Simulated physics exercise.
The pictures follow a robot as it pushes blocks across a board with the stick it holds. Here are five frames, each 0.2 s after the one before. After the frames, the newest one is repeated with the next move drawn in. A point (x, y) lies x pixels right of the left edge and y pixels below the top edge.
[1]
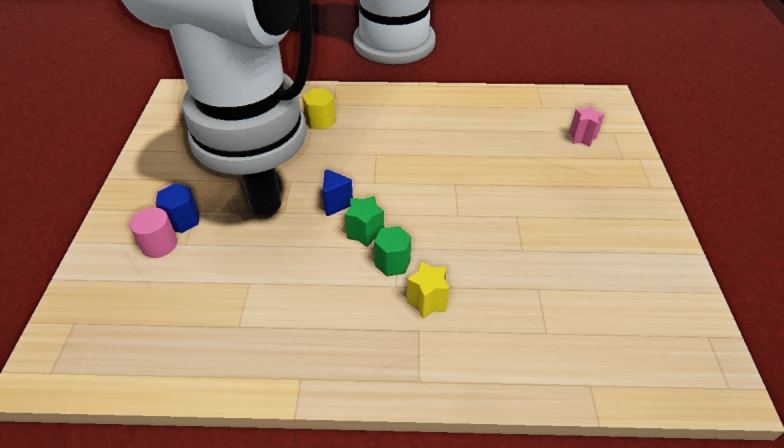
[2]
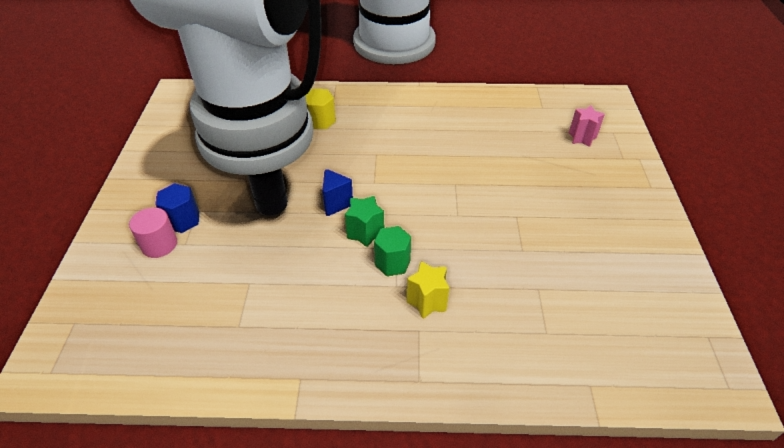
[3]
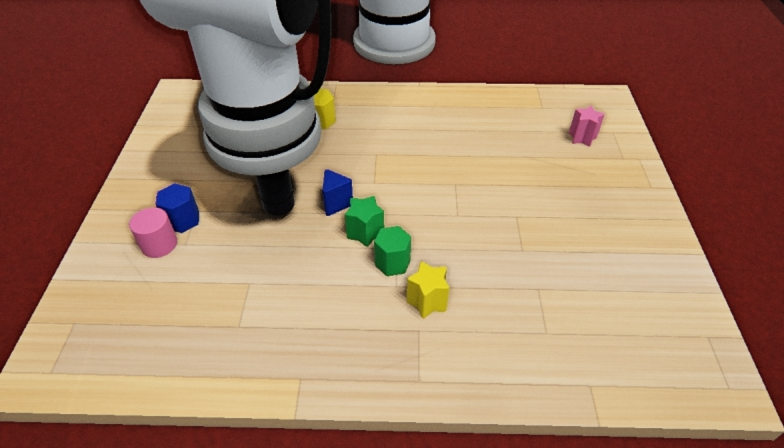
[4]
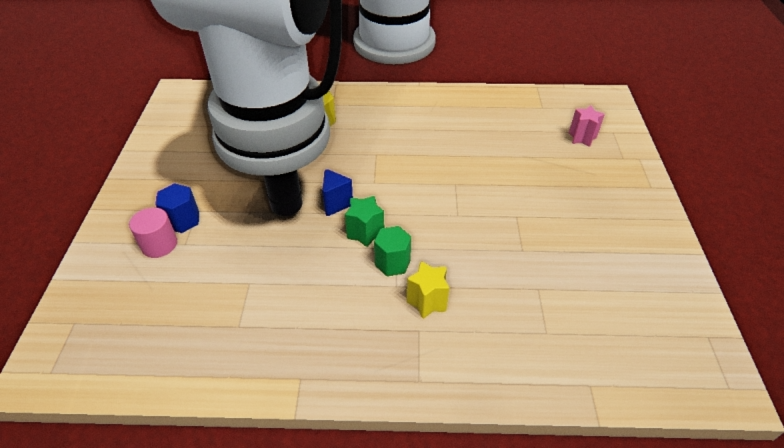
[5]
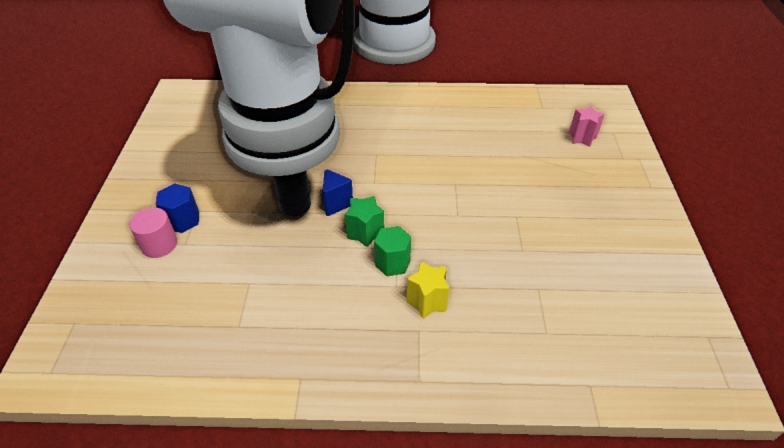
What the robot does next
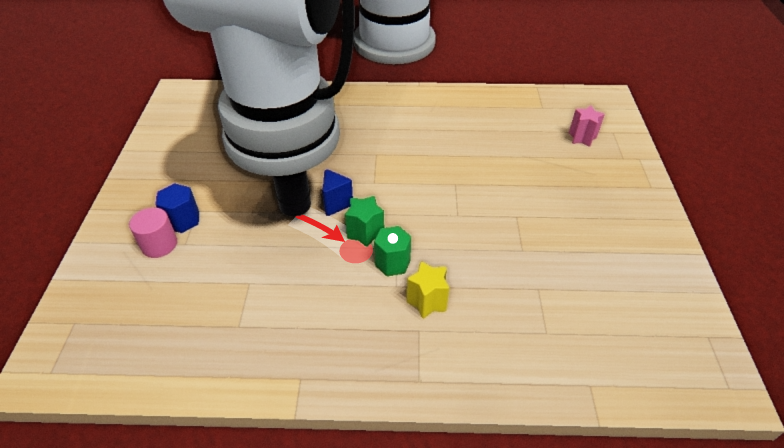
A grey and white robot arm with a black tip moves slowly right across a wooden board, nearing a blue triangular block and passing in front of a yellow one, while the scattered coloured blocks all stay still.
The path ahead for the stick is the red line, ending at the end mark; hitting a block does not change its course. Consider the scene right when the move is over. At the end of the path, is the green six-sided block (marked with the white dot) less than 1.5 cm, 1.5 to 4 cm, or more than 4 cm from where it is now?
It ends within 1.5 cm of its spot.
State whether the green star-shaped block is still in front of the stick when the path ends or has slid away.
The stick passes it.
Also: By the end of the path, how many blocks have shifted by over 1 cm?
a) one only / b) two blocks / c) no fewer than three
Answer: A.
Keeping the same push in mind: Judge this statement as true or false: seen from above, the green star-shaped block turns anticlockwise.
True - the claim holds.
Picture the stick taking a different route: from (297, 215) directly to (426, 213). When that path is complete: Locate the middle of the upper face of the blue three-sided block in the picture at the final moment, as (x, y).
Located at (361, 170).
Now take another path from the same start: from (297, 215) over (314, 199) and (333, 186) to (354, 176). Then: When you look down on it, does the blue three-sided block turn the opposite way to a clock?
That would be a no.
The line goes from (297, 215) via (318, 225) and (338, 237), ending at (356, 250); the dot is on the green six-sided block.
On the path given first. Halfway along, stick at (327, 222); nothing pushed yet.
At the end, stick at (356, 242); green star-shaped block at (379, 211), turned 50° anticlockwise; green six-sided block unmoved.
